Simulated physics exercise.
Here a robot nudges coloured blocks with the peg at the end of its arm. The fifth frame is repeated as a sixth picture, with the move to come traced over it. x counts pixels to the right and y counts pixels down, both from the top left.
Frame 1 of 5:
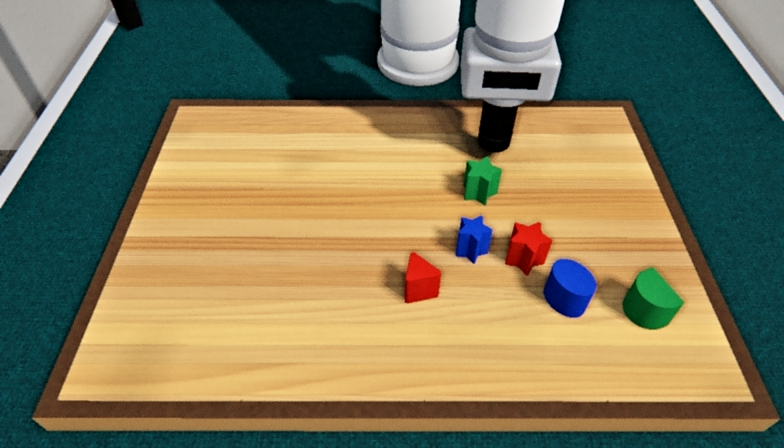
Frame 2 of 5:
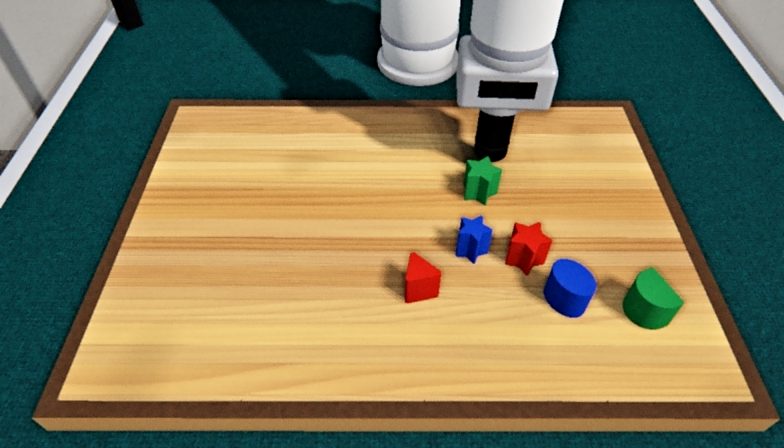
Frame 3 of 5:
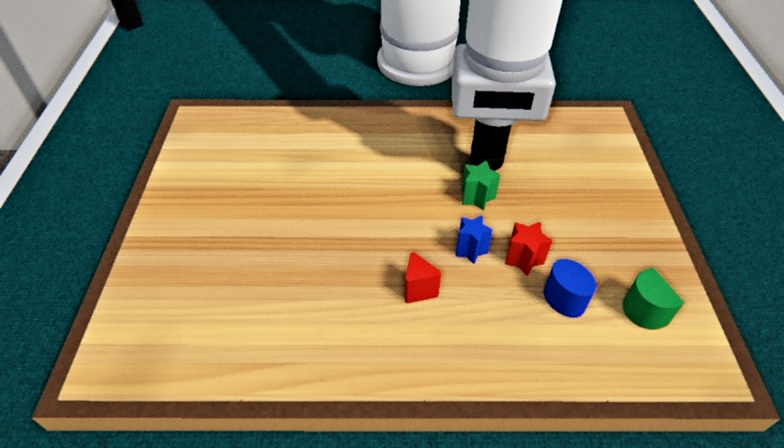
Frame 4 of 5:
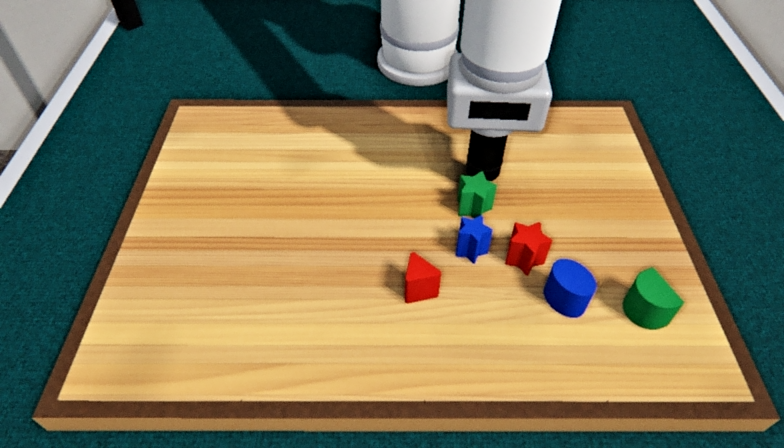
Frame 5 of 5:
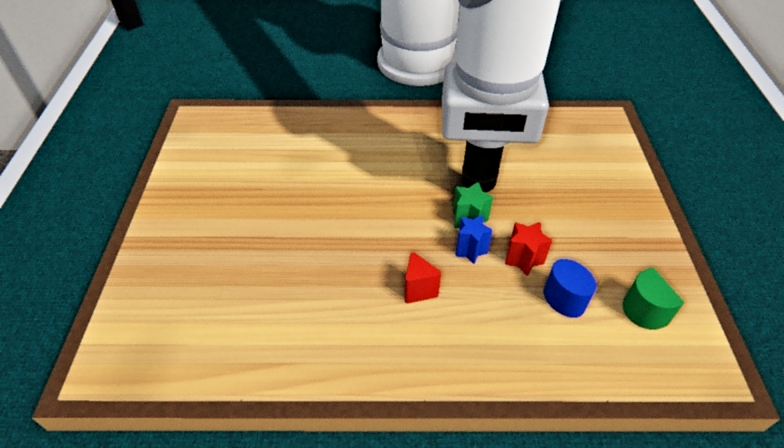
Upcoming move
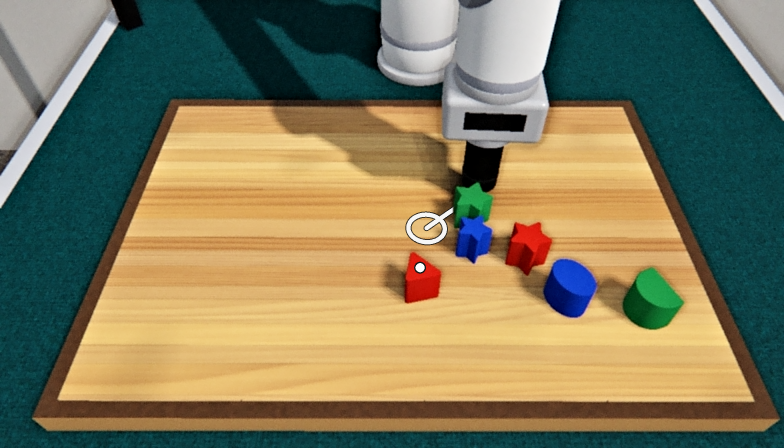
On a wooden board, a robot arm's black peg pushes a green star toward a blue star.
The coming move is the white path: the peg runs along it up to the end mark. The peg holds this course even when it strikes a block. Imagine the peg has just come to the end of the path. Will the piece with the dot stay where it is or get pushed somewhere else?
Answer: Unmoved.
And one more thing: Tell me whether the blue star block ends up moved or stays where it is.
When the path is over, the blue star block has left its spot.
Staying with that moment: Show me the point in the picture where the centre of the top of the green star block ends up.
Close to (451, 223).
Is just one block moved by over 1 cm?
No.
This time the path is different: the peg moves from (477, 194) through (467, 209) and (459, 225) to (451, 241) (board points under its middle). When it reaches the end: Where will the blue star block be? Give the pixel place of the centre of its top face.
I think it will end close to (487, 258).
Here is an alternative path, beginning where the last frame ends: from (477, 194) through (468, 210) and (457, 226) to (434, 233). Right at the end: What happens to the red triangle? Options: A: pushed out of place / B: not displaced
Letter B.
Path on the board, from (477, 194) to (427, 228); the dot is on the red triangle.
The first path, step by step. Halfway along, peg at (453, 198); green star block at (462, 213), turned 45° anticlockwise; blue star block at (479, 234).
At the end, peg at (428, 216); red triangle in place; green star block at (451, 223), turned 95° anticlockwise; blue star block at (482, 237), turned 20° anticlockwise.
